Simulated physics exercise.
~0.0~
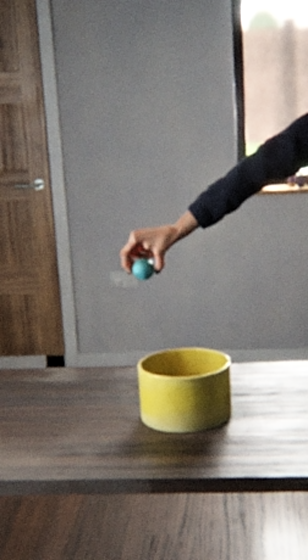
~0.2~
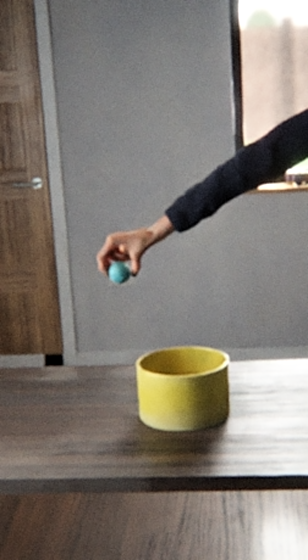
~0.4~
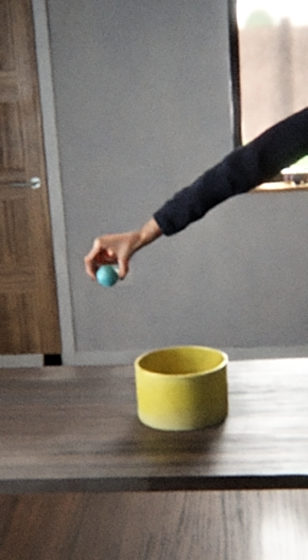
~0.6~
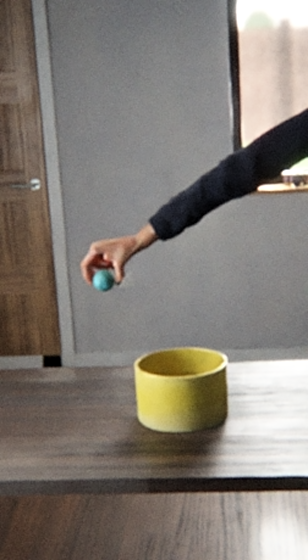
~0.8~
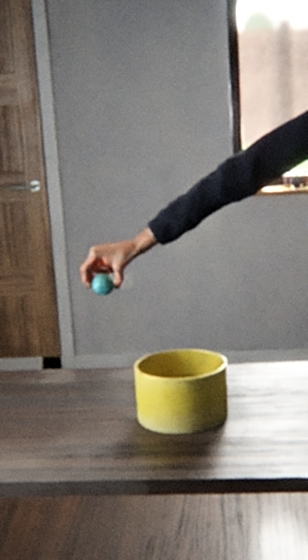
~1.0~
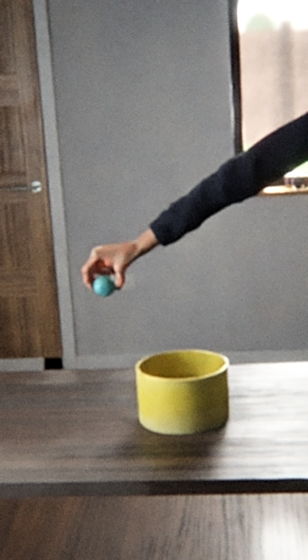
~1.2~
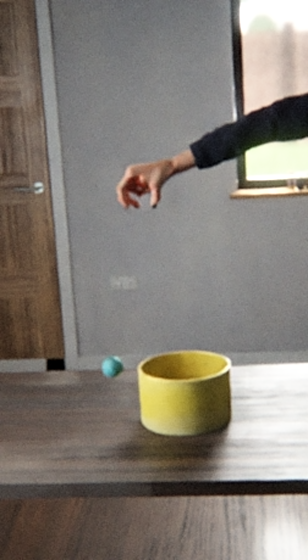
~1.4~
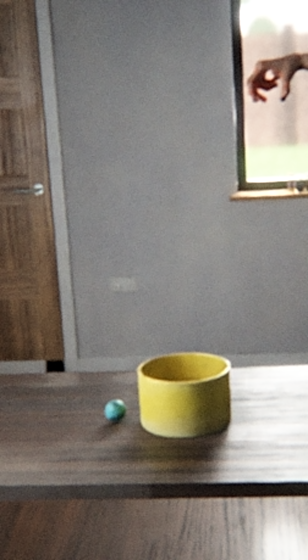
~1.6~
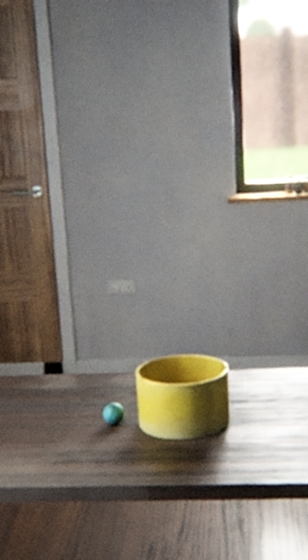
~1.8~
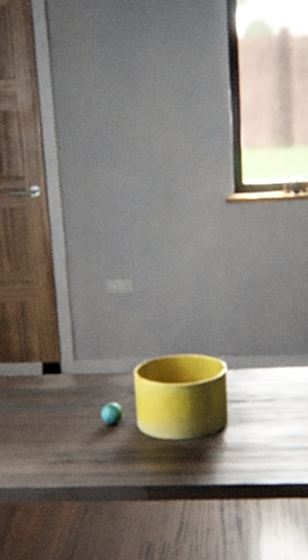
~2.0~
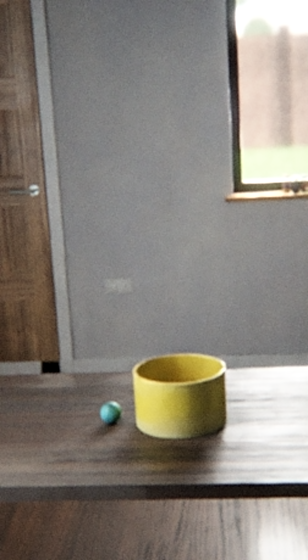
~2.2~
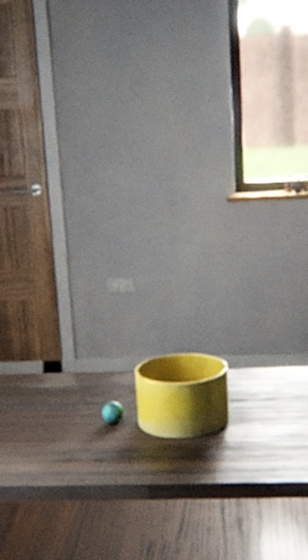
A hand moves a turquoise ball left and drops it beside an open yellow container.
